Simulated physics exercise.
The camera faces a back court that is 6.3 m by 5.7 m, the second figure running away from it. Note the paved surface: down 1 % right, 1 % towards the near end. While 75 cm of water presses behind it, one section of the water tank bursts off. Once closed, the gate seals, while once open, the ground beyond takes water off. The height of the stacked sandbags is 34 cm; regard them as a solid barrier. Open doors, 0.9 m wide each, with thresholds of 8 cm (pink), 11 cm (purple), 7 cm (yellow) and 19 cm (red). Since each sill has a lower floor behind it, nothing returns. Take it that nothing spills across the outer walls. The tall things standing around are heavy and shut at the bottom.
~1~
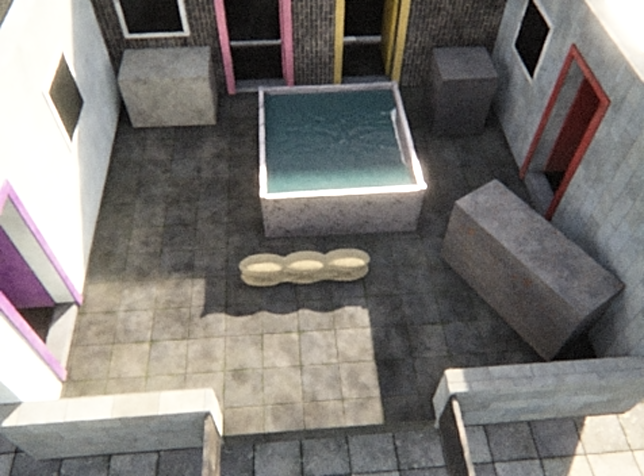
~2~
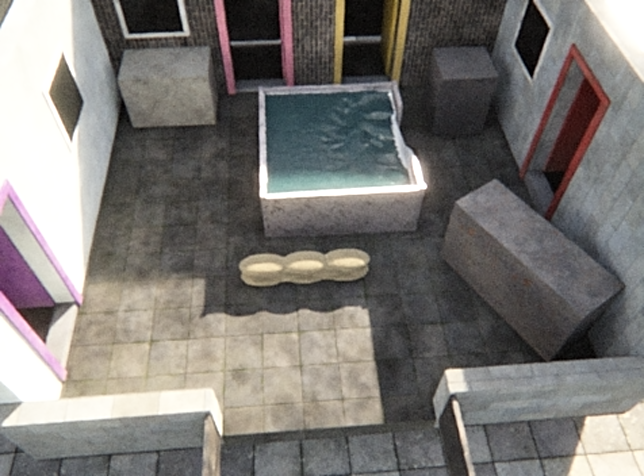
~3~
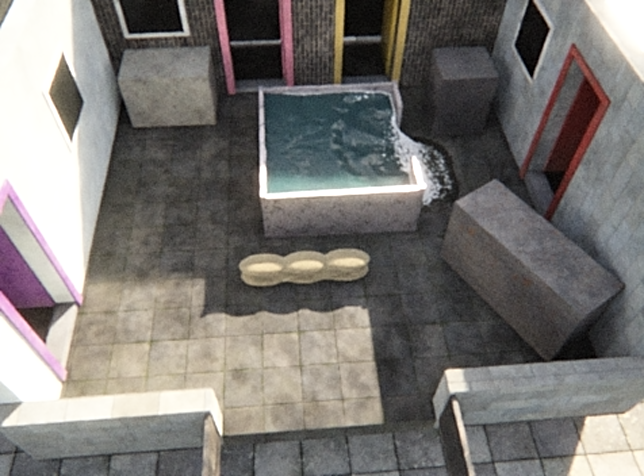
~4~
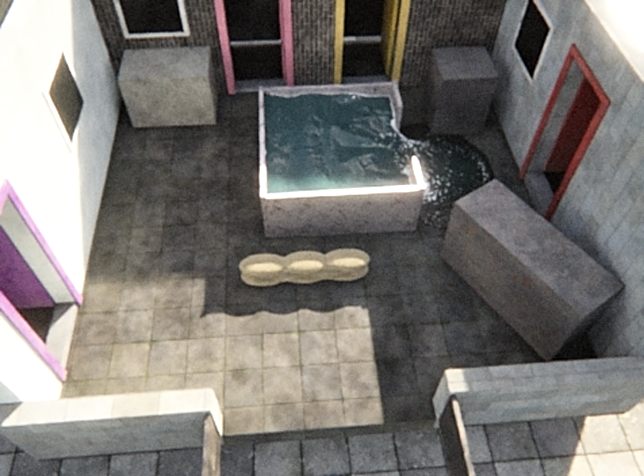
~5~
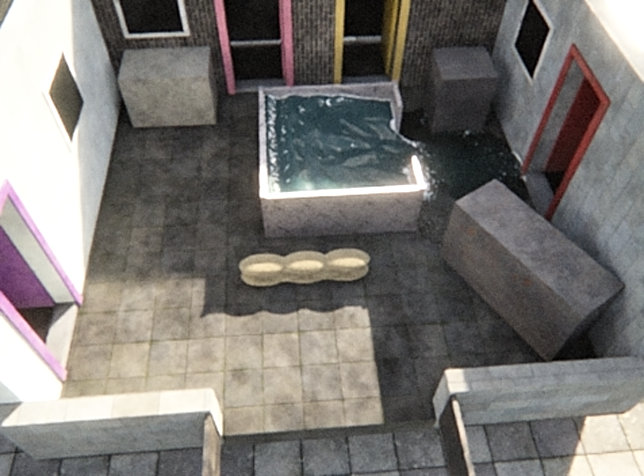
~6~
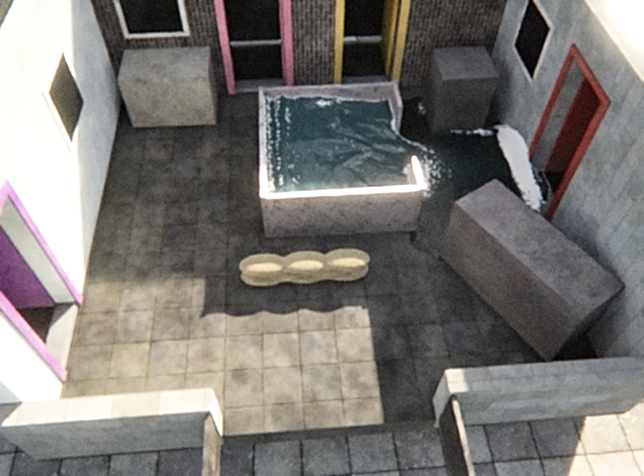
To begin with, a raised tank of still water stands in a paved court with coloured doorways, grey blocks and low sandbags. Its surface ripples, then water pours through a gap on the right side and spreads over the paving between the blocks, reaching the red-edged doorway in white foam.
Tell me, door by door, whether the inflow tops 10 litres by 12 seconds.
One by one: Pink door: Outstrips the figure; purple door: Lags behind the figure; yellow door: Outstrips the figure; red door: Outstrips the figure.
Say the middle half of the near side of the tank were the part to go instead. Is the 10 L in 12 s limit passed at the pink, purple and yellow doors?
At pink the amount is beneath the mark, at purple it is beneath the mark, and at yellow it is beneath the mark.
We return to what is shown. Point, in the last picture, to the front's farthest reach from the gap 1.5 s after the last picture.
I'd put it close to (583, 331).
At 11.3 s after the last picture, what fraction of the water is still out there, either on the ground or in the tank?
74 %.
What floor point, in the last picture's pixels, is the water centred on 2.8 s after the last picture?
Roughly (410, 181).
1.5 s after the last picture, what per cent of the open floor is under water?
20 %.
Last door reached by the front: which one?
Last: Purple.
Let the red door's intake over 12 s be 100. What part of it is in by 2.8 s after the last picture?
Roughly 65 percent is in by then.
Then, 0.7 s after the last picture water covers 20 % of the floor and is deepest (50 cm) near (498, 151); pink door not reached, purple door not reached, yellow door not reached, red door 40 cm at the sill, 56 L in.
Then, 1.5 s after the last picture water covers 20 % of the floor and is deepest (62 cm) near (573, 306); pink door not reached, purple door not reached, yellow door 5 cm at the sill, 0 L in, red door 37 cm at the sill, 151 L in.
Then, 2.8 s after the last picture water covers 35 % of the floor and is deepest (48 cm) near (583, 331); pink door 5 cm at the sill, 0 L in, purple door not reached, yellow door 8 cm at the sill, 4 L in, red door 39 cm at the sill, 238 L in.
Then, 6.3 s after the last picture water covers 80 % of the floor and is deepest (28 cm) near (583, 331); pink door 11 cm at the sill, 31 L in, purple door 2 cm at the sill, 0 L in, yellow door 11 cm at the sill, 38 L in, red door 22 cm at the sill, 361 L in.
Then, 11.3 s after the last picture water covers 95 % of the floor and is deepest (20 cm) near (583, 331); pink door 11 cm at the sill, 74 L in, purple door 6 cm at the sill, 0 L in, yellow door 8 cm at the sill, 54 L in, red door 18 cm at the sill, 365 L in.
